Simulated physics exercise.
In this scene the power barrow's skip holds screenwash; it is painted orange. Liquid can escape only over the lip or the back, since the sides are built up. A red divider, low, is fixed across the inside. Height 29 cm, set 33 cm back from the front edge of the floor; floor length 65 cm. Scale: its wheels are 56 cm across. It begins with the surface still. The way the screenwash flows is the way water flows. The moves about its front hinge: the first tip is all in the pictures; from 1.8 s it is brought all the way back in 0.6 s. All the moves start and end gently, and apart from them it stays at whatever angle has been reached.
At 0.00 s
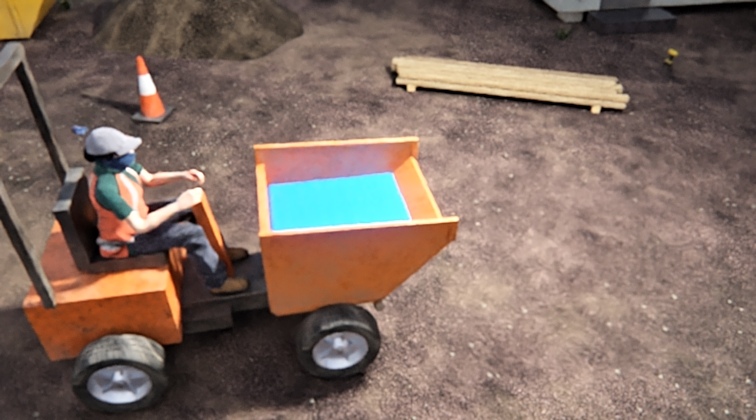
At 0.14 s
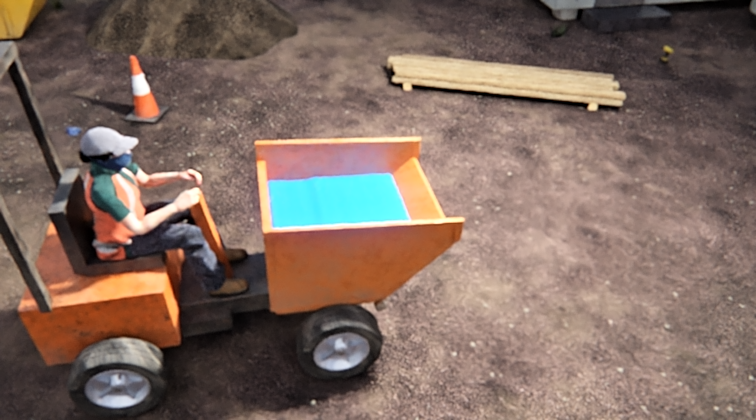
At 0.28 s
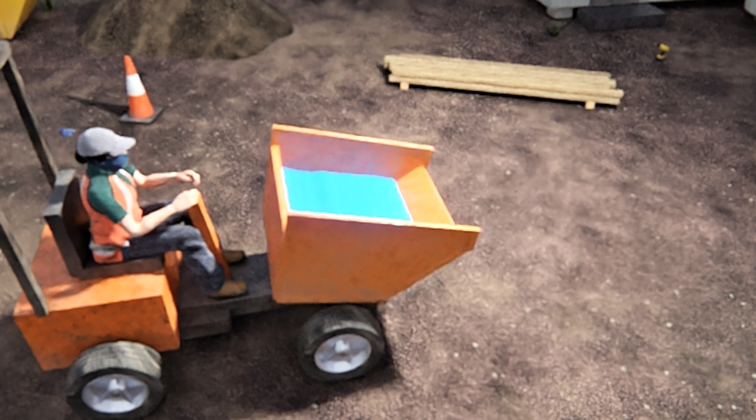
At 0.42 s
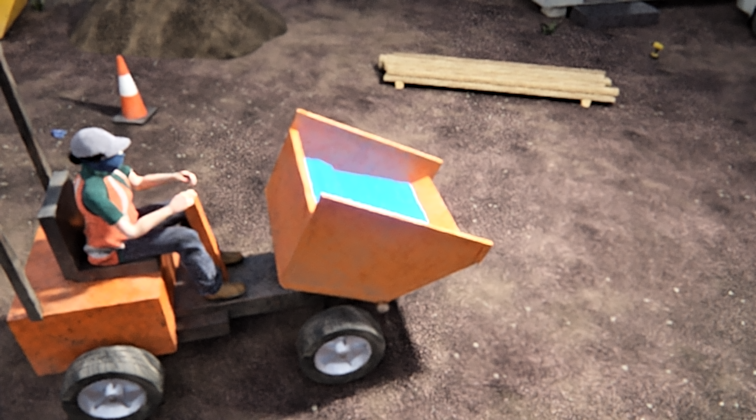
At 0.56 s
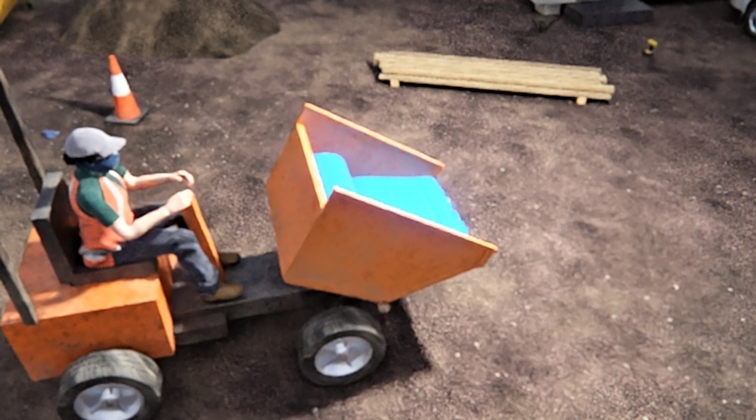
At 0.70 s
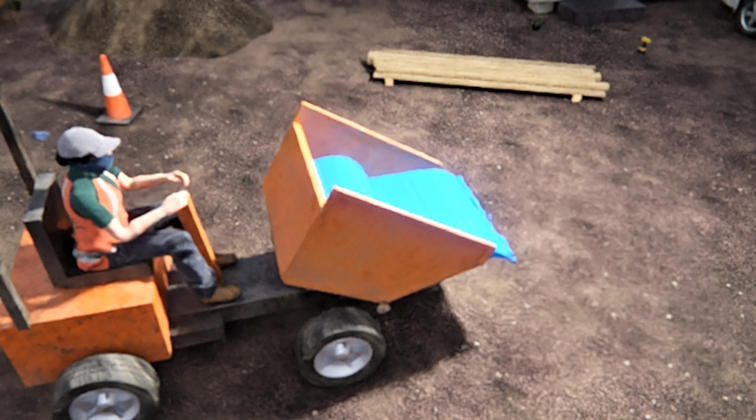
The orange skip of a power barrow tilts forward to the right while a driver in a cap sits at the controls, and the bright blue liquid inside surges toward the front until a little pours over the lip.
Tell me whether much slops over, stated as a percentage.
Roughly 48 per cent slops over.
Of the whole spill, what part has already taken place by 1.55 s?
Some 80 percent has come out by that time.
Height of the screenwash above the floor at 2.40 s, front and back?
Front: 18 cm; back: 28 cm.
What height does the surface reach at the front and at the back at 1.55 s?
Heights: Front 6 cm, then back 16 cm.
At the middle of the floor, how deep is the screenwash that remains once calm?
The depth there ends up near 28 cm.
Then, 1.55 s in, the skip is at 29° forwards, the surface stands 6 cm on the front, 17 cm on the back; the loss stands at 39 per cent, over the front.
Then, 2.40 s in, the surface stands 18 cm on the front, 27 cm on the back; the loss stands at 46 per cent, over the front.
Then, 3.20 s in, the surface stands 15 cm on the front, 24 cm on the back; the loss stands at 48 per cent, over the front.
Then, 5.28 s in, the loss stands at 48 per cent, over the front, 106 of 220 litres.
